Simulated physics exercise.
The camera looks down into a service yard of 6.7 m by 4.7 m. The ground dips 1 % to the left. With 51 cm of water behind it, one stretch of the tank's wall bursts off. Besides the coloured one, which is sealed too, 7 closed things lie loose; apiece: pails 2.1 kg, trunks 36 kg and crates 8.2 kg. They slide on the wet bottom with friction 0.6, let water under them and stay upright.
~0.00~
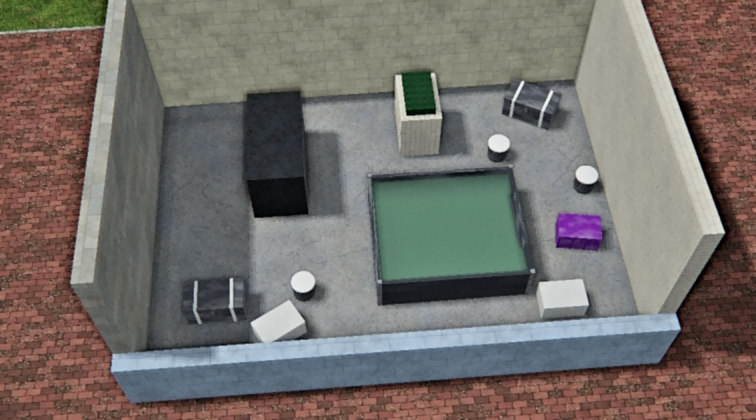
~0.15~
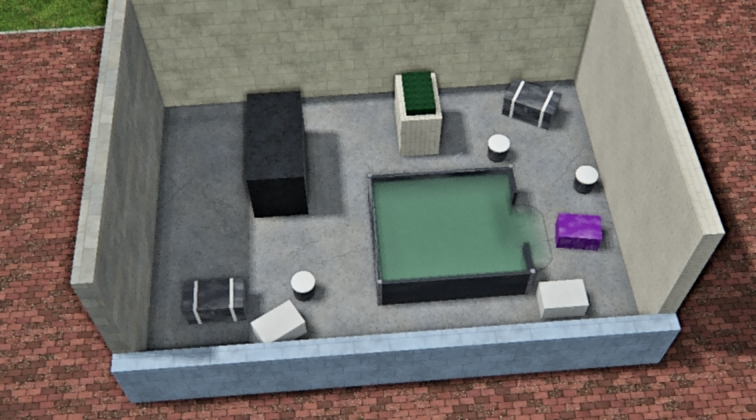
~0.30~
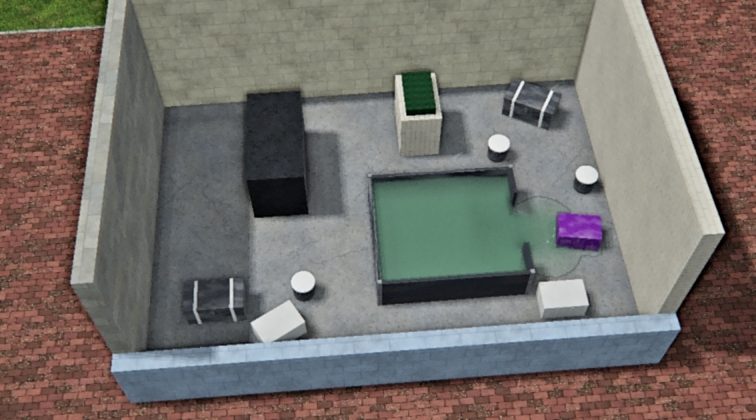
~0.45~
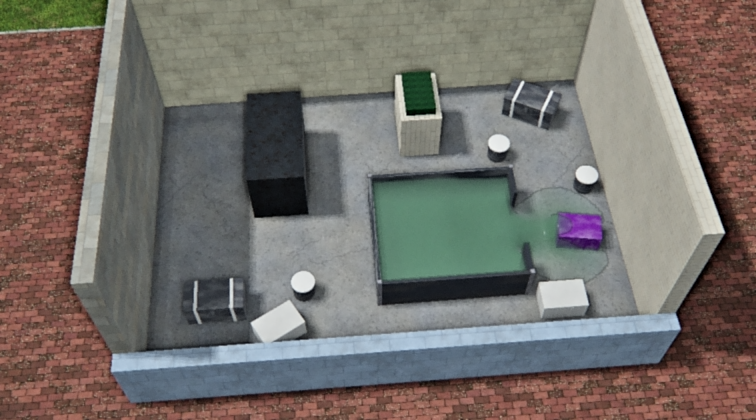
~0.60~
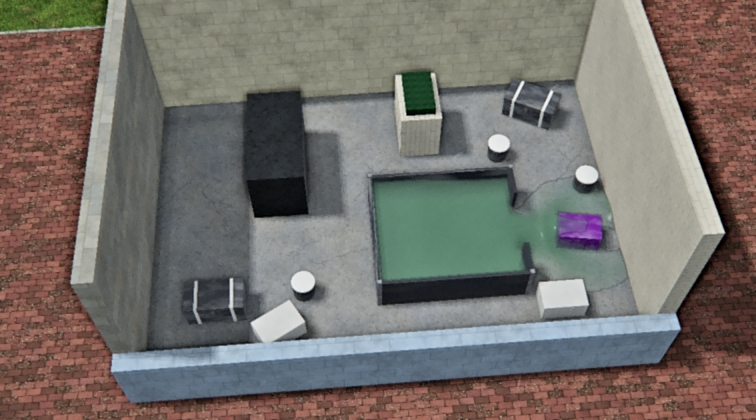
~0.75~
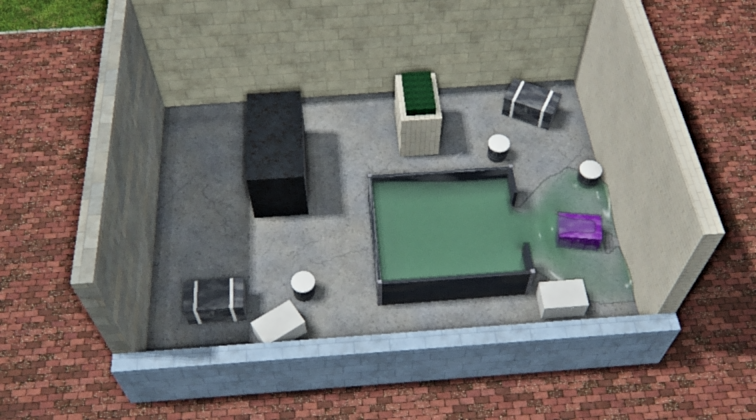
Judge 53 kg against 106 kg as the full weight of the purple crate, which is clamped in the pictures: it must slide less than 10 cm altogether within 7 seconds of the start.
I expect that only the larger load is enough.
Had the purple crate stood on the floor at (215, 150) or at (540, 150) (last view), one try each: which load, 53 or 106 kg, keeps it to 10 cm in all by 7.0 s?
In turn: Either load holds; either load holds.
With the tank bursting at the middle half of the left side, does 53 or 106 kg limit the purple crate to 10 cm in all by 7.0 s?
Then the lower weight is enough.
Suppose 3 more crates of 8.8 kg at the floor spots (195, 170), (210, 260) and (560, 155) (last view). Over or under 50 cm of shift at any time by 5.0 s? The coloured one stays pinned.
In turn: Less, less, over.
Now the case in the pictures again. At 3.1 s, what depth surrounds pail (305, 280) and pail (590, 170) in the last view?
About 0 and 12 cm.
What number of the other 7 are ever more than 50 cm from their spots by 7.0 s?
That makes 4.
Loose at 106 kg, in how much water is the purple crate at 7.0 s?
Roughly 10 cm.
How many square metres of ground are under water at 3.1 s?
Some 14 m2.
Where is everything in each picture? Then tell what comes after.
The purple crate at (580, 226), on the bottom; water covers 3.4 m2; 0 of 8 have shifted, in the first picture.
The purple crate at (580, 226), on the bottom; 3.8 m2 under water; 0 of 8 have shifted, in the second picture.
The purple crate at (580, 226) rests on the ground; 4.3 m2 under water; 0 of 8 have shifted, in the third picture.
The purple crate at (580, 226), on the bottom; 4.9 m2 under water; 0 of 8 have shifted, in the fourth picture.
The purple crate at (580, 226) rests on the ground; 5.4 m2 under water; 0 of 8 have shifted, in the fifth picture.
The purple crate at (580, 226), on the bottom; water covers 5.9 m2; 1 of 8 have shifted, in the sixth picture.
After 1.4 s the purple crate would be 27 cm from its start with 53 kg and 0 cm from its start with 106 kg; 10 cm of water round it then.
After 3.1 s the purple crate would be 29 cm from its start with 53 kg and 0 cm from its start with 106 kg; 13 cm of water round it then.
After 4.9 s the purple crate would be 29 cm from its start with 53 kg and 0 cm from its start with 106 kg; 13 cm of water round it then.
After 7.0 s the purple crate would be 29 cm from its start with 53 kg and 0 cm from its start with 106 kg; 10 cm of water round it then.
